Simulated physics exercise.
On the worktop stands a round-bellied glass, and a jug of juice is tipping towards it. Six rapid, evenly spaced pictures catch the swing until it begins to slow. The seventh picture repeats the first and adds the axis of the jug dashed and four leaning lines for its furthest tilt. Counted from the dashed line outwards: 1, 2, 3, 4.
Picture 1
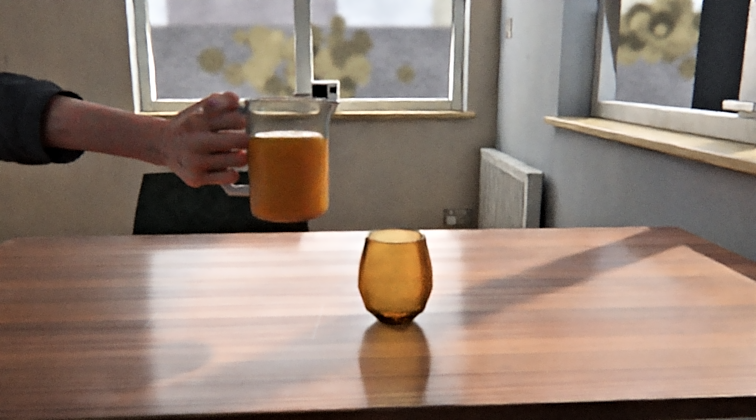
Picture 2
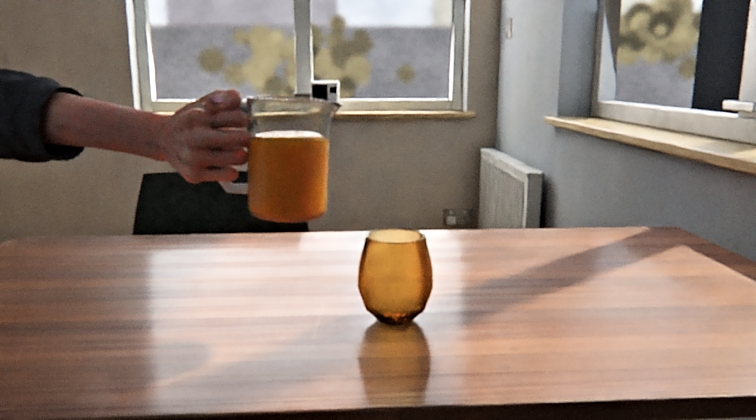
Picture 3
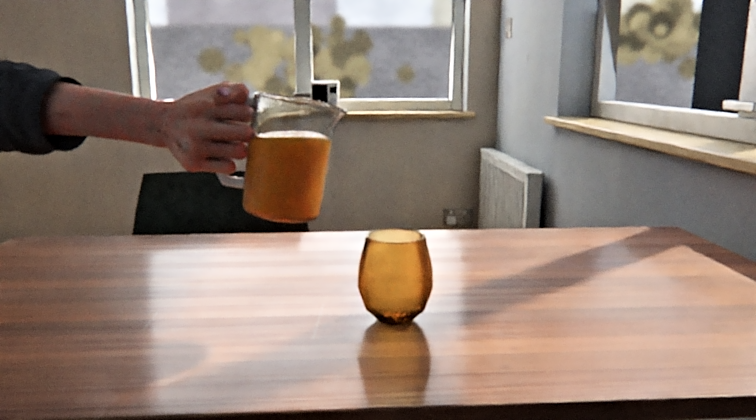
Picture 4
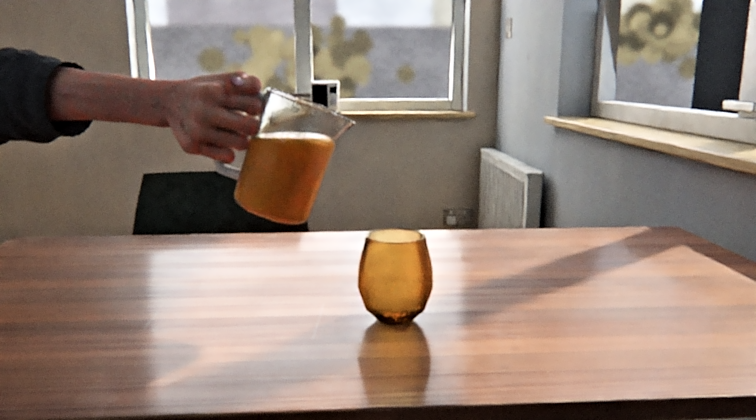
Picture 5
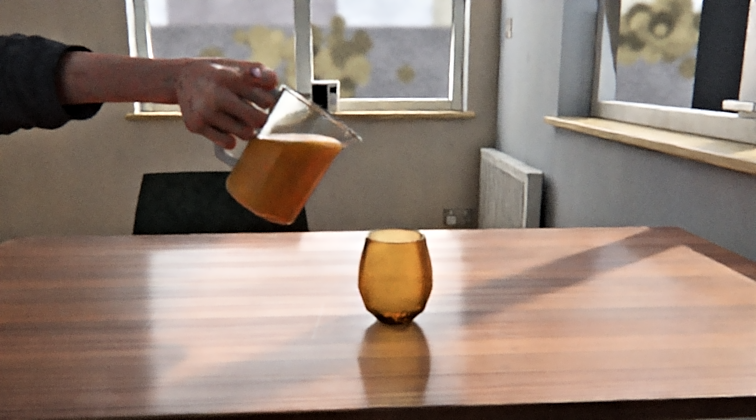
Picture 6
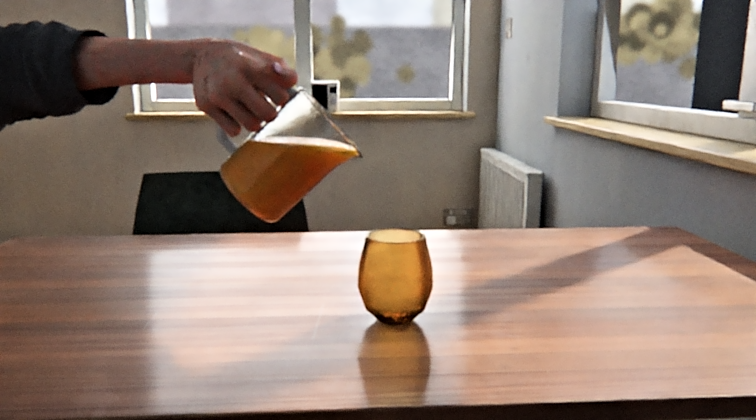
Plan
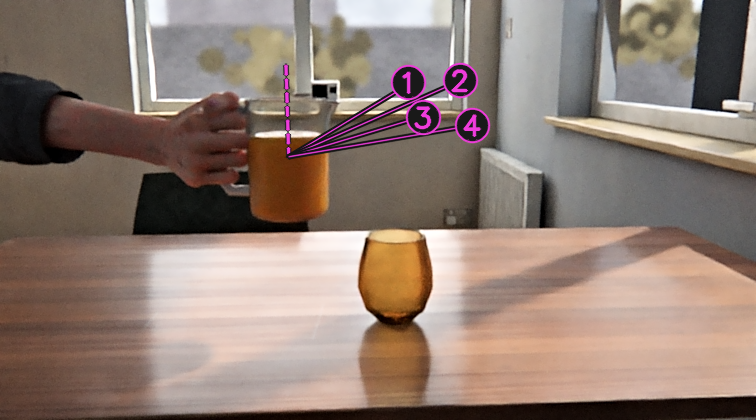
A hand held a clear jug of orange juice above a wooden table, then steadily tilted it to the right, lip lowering towards a round-bellied amber glass, with no juice leaving the jug.
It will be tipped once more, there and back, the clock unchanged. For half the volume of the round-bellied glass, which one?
3 is best.
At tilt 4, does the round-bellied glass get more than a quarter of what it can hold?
Yes, it does.
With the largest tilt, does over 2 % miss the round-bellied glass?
Yes.
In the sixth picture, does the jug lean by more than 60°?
No.
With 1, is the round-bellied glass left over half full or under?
Under.
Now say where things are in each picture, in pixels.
Upright, lip at (338, 102); rim of the round-bellied glass round (396, 235); nothing has left yet, in the first picture.
Tipped about 2°, lip at (340, 104); nothing has left yet, in the second picture.
Tipped about 9°, lip at (346, 111); nothing has left yet, in the third picture.
Tipped about 20°, lip at (354, 123); nothing has left yet, in the fourth picture.
Tipped about 33°, lip at (359, 138); nothing has left yet, in the fifth picture.
Tipped about 47°, lip at (362, 156); nothing has left yet, in the sixth picture.
In magenta, 1 at (394, 92); 2 at (444, 87); 3 at (406, 121); 4 at (455, 128).
Choosing 1, the round-bellied glass ends with about 22 % of what it can hold.
Choosing 2, the round-bellied glass ends with about 35 % of what it can hold.
Choosing 3, the round-bellied glass ends with about 50 % of what it can hold.
Choosing 4, the round-bellied glass ends with about 60 % of what it can hold; 8 % of the juice is spilt.
